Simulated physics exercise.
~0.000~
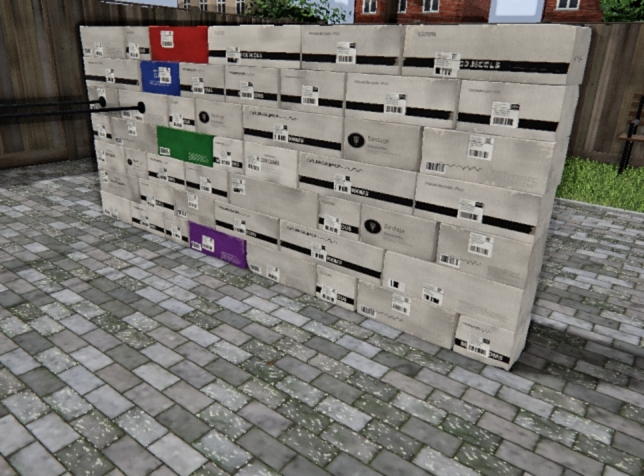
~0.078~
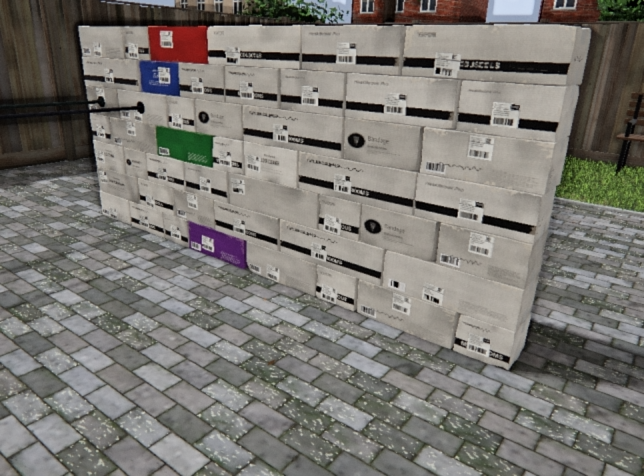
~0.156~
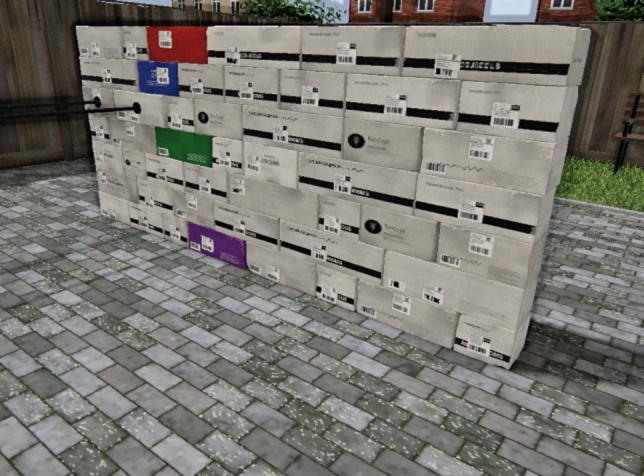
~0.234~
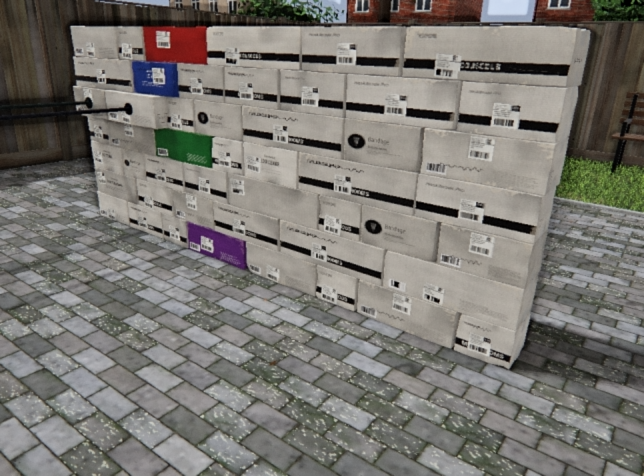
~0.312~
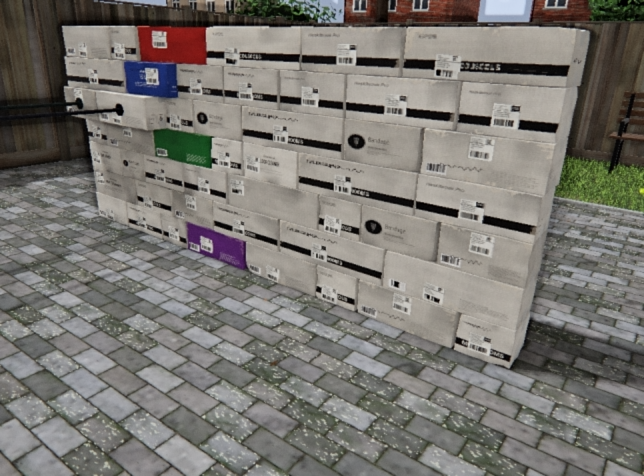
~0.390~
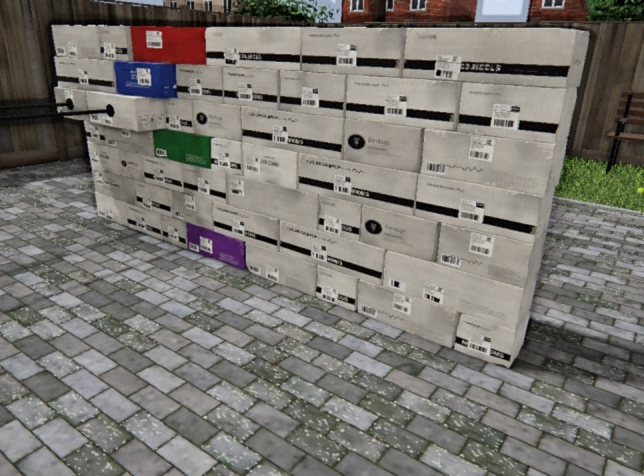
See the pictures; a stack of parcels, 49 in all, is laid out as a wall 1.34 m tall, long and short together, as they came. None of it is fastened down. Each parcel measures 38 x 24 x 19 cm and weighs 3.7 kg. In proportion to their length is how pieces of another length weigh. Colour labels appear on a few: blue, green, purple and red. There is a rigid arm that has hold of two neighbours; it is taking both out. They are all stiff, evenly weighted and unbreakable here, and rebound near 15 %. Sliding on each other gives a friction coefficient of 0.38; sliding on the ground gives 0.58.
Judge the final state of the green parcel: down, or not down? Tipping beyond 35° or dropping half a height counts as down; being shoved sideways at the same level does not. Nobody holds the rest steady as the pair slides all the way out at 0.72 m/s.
Not down.
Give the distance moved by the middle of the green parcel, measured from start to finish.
Close to 0 cm, start to finish.
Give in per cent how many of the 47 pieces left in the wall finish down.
About 10% of them.
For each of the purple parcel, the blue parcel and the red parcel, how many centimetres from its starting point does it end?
Moved: Purple 0, blue 100, red 130.
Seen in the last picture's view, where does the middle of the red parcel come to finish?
About (173, 270).
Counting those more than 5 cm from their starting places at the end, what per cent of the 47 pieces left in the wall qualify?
Result: 15 per cent.
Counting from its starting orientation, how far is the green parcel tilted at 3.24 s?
Its tilt comes to about 0° at that moment.
After 0.76 s, none of the 47 other parcels down, 7 disturbed; green parcel unmoved; blue parcel 40 cm from its place.
After 3.24 s, 1 of the 47 other parcels down; green parcel unmoved; red parcel upside down.
In the end (4.1 s), 5 of the 47 other parcels down; green parcel unmoved; red parcel upside down; blue parcel upside down. From the last view, middles, green parcel near (195, 145), red parcel near (173, 270).
